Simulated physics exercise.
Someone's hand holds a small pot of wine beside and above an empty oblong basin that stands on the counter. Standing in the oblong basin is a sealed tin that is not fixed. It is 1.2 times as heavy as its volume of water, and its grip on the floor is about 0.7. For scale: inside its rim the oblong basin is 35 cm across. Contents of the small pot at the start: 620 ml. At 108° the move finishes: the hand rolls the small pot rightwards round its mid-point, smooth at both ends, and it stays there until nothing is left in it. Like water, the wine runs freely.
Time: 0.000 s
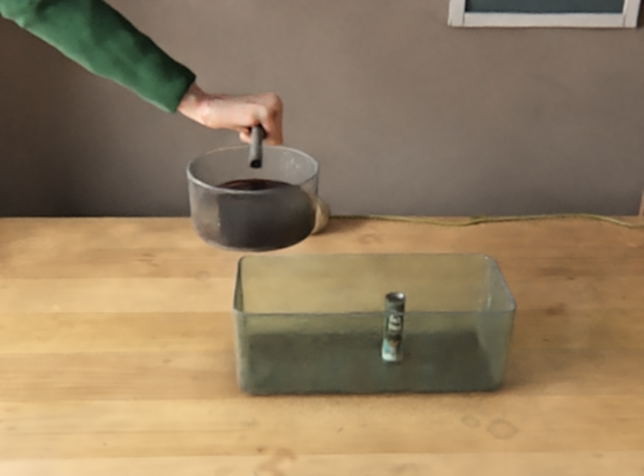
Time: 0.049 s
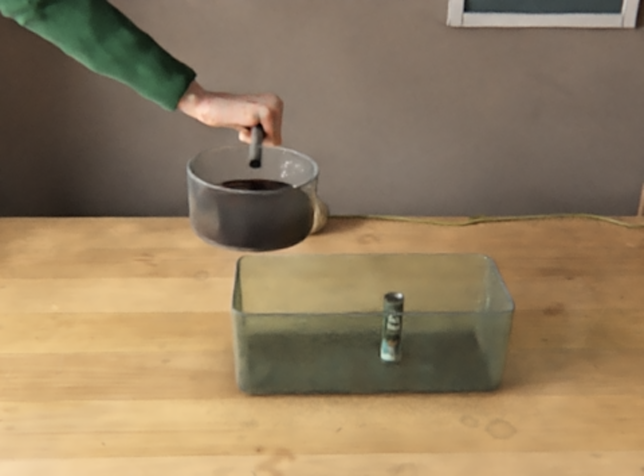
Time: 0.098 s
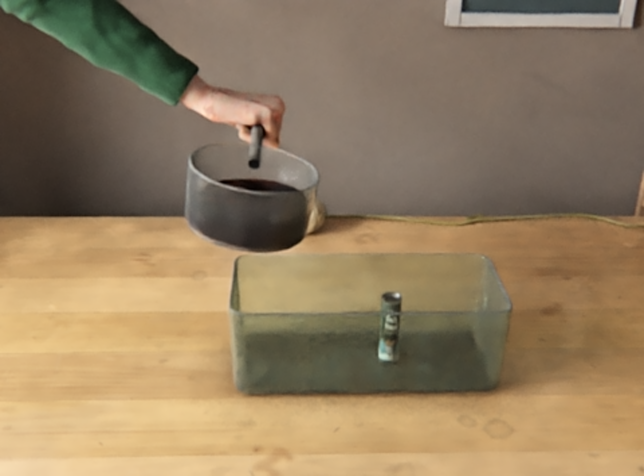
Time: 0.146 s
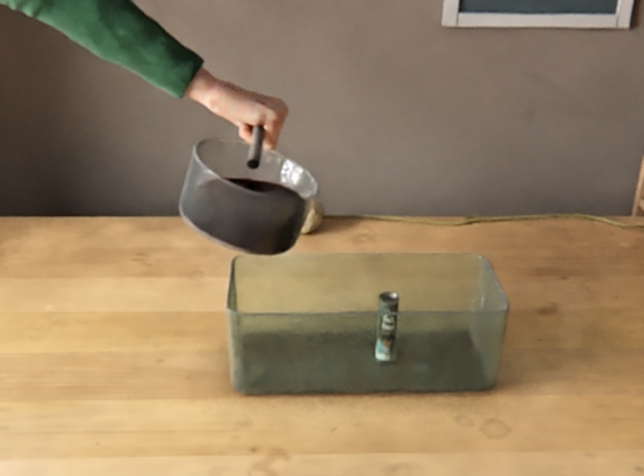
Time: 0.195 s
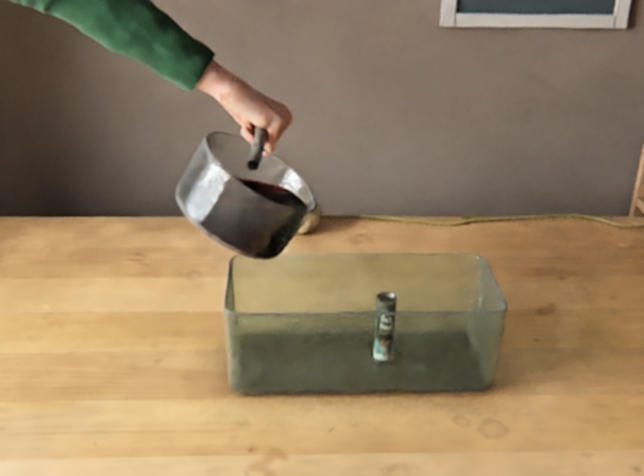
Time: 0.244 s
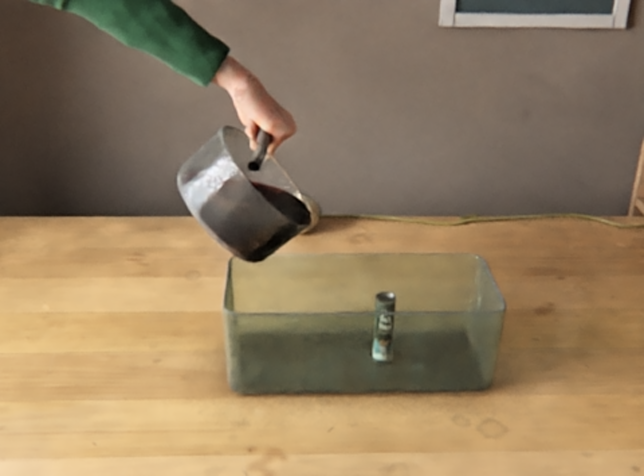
A hand in a green sleeve steadily tilts a small pot of dark liquid rightwards.
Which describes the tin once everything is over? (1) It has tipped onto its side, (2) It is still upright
2.
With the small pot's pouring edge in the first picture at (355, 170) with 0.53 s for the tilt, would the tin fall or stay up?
After that, the tin overturns.
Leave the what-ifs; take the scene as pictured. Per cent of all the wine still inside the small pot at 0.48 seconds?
About 20 per cent.
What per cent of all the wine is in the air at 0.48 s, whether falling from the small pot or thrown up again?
I'd put it at about 30 percent.
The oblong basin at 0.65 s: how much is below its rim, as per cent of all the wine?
Roughly 90 %.
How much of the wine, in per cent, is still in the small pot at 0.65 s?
Around 6 in a hundred.
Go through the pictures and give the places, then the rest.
In the first picture, it leans 0°; its right rim is at (318, 169); the wine meets the walls at (194, 199) and (314, 199); the oblong basin's rim runs from (236, 284) to (504, 283); the tin's top is at (395, 300).
In the second picture, it leans 2°; its right rim is at (317, 171); the wine meets the walls at (193, 198) and (313, 200).
In the third picture, it leans 9°; its right rim is at (318, 178); the wine meets the walls at (189, 196) and (310, 201).
In the fourth picture, it leans 19°; its right rim is at (317, 189); the wine meets the walls at (185, 193) and (308, 202).
In the fifth picture, it leans 32°; its right rim is at (315, 204); the wine meets the walls at (180, 187) and (308, 206).
In the sixth picture, it leans 47°; its right rim is at (309, 220); the wine meets the walls at (184, 177) and (308, 208); 1 per cent is over the edge.
Then, 0.48 s in, the tilt is 106° and 20 per cent is still to pour; the tin stands where it began.
Then, 0.65 s in, the tilt is 108° and 6 per cent is still to pour; the tin stands where it began.
Then, 0.83 s in, the tilt is 108° and 0 per cent is still to pour; the tin stands where it began.
Then, 1.03 s in, the tilt is 108° and 0 per cent is still to pour; the tin stands where it began.
Finally, the tin stands where it began.
